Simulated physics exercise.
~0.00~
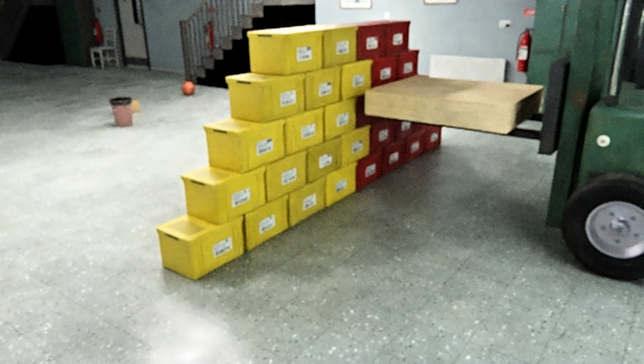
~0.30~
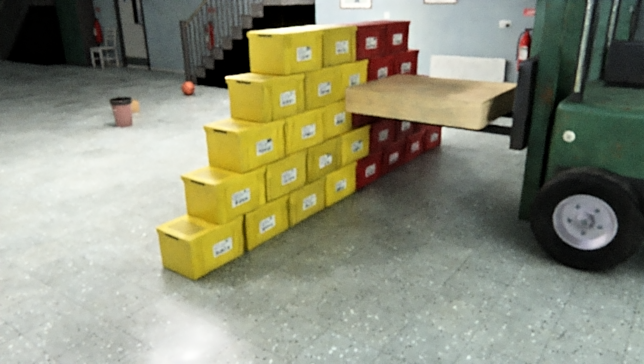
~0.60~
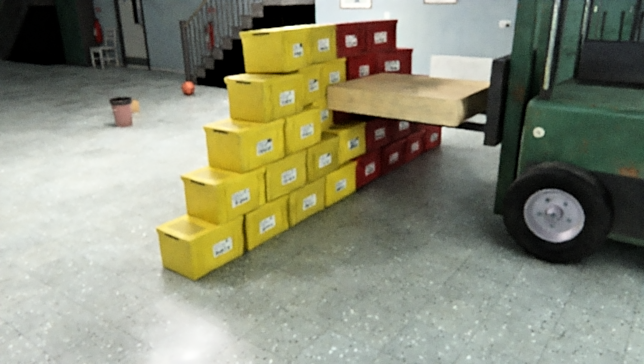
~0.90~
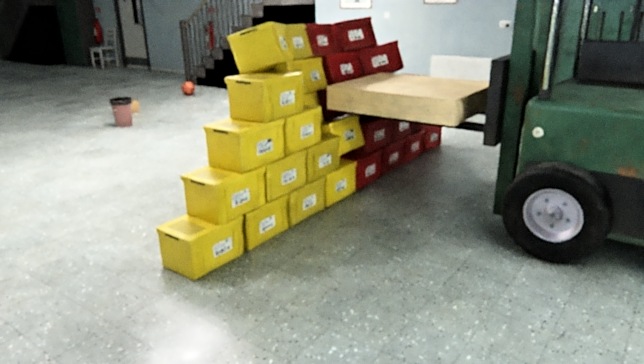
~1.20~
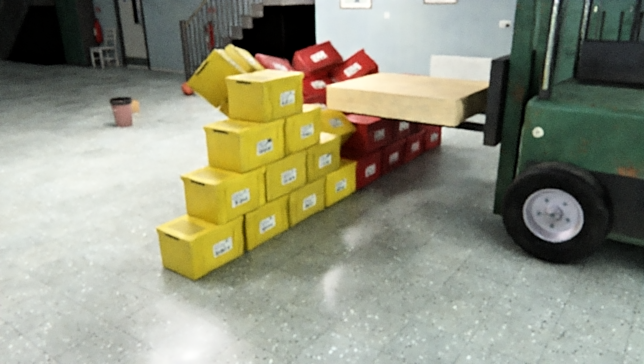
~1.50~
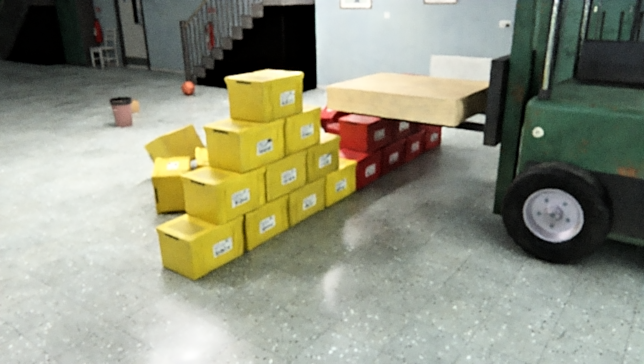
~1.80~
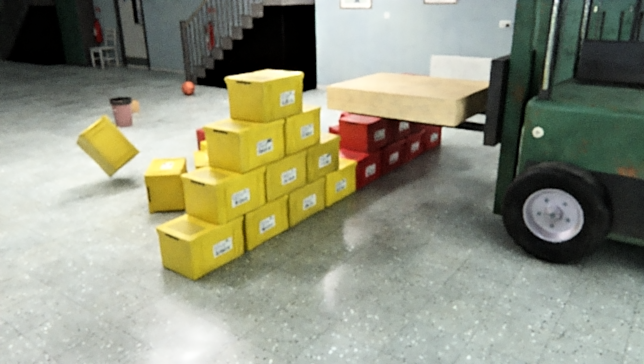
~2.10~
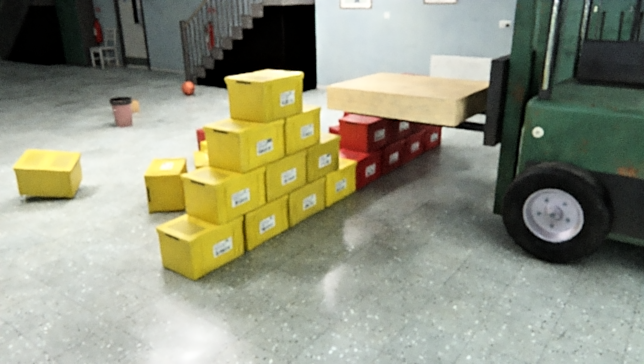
A stepped wall of lidded totes, yellow at the left and red at the right, stands on a pale tiled floor in a hall with a staircase behind, seen by a still camera from the front and slightly above. From the right, a green forklift carries a flat tan case leftward on raised forks into the upper rows, then stops. The upper totes shift, tilt backward and topple behind the wall. One yellow tote tumbles out to the left and settles upright on the floor. The lower yellow steps and red rows remain standing, with another fallen yellow tote behind them.
